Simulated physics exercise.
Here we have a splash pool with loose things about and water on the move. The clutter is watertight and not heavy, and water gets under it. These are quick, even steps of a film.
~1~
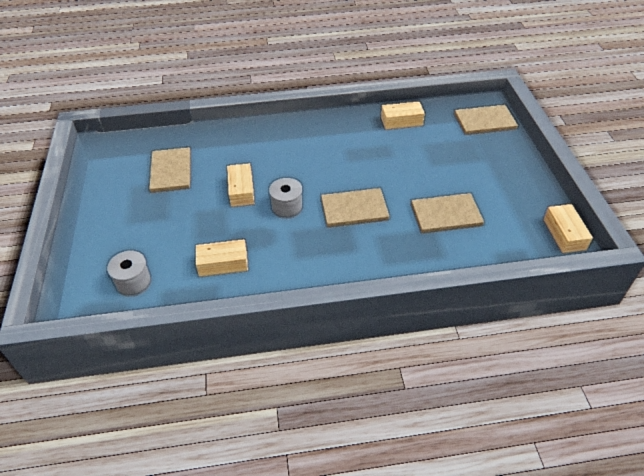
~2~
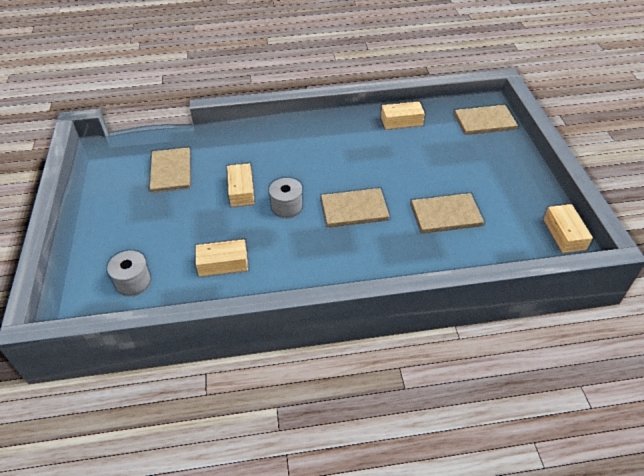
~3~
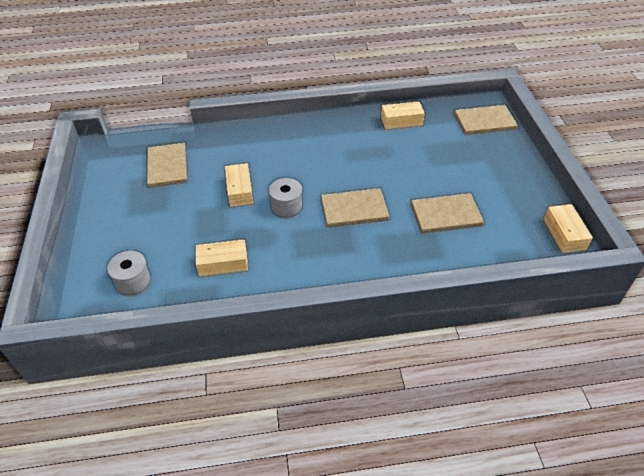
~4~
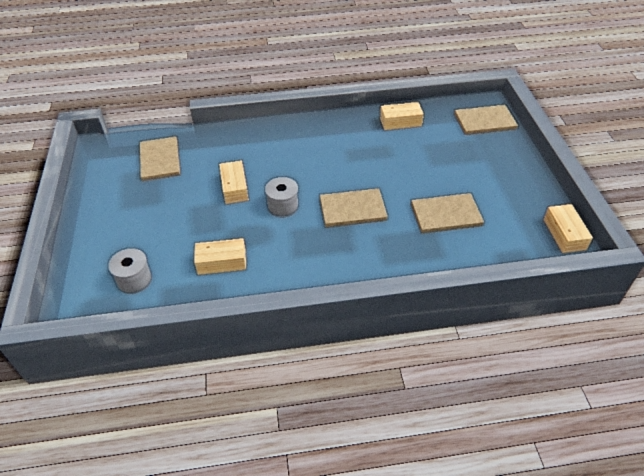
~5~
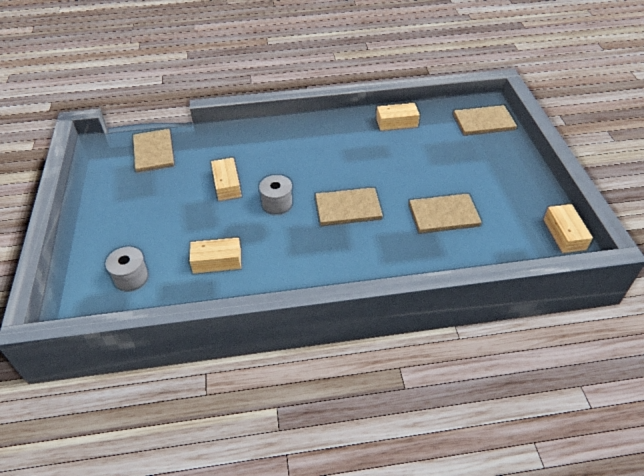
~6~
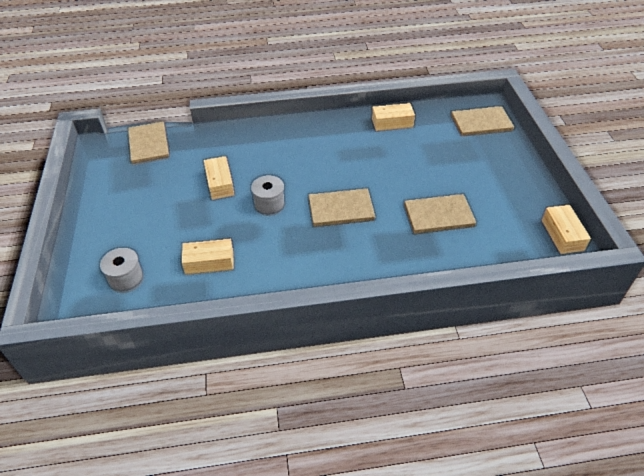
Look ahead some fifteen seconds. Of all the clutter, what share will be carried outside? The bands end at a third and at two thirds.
That comes to not even a third.
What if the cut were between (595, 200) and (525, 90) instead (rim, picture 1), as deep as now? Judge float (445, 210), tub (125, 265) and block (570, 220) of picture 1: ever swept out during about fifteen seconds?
In that order: Washed out, inside, washed out.
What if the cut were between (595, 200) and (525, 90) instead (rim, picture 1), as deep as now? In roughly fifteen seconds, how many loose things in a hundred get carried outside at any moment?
Some 50 per cent.
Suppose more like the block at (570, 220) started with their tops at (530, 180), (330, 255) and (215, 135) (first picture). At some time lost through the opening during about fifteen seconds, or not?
In that order: Left behind, kept in, washed out.
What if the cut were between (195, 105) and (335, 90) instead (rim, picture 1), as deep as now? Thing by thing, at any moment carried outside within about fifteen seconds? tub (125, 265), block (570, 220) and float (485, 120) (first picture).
In turn: No, no, no.
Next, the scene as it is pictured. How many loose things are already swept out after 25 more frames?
The number is 2.
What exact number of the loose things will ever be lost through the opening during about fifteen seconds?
I count 3.
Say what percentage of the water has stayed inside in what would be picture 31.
Close to 68 %.
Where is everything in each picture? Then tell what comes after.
In the first frame, a float at (170, 167), afloat; a block at (240, 179) floats; 0 of 10 have shifted.
In the second frame, a float at (170, 167) floats; a block at (240, 179) floats; 0 of 10 have shifted.
In the third frame, a float at (166, 163) floats, close to its start; a block at (238, 179) floats; 1 of 10 have shifted.
In the fourth frame, a float at (159, 156) floats, close to its start; a block at (233, 176) floats, close to its start; 2 of 10 have shifted.
In the fifth frame, a float at (153, 148), afloat, a stride from its start; a block at (225, 173), afloat, close to its start; 5 of 10 have shifted.
In the sixth frame, a float at (148, 140), afloat, a stride from its start; a block at (218, 172) floats, close to its start; 7 of 10 have shifted.
A moment on, 1 of 10 are out; 9 afloat.
Next, 1 of 10 are out; 9 afloat.
Later, 2 of 10 are out; 8 afloat.
In the end, 3 of 10 are out; 7 afloat.
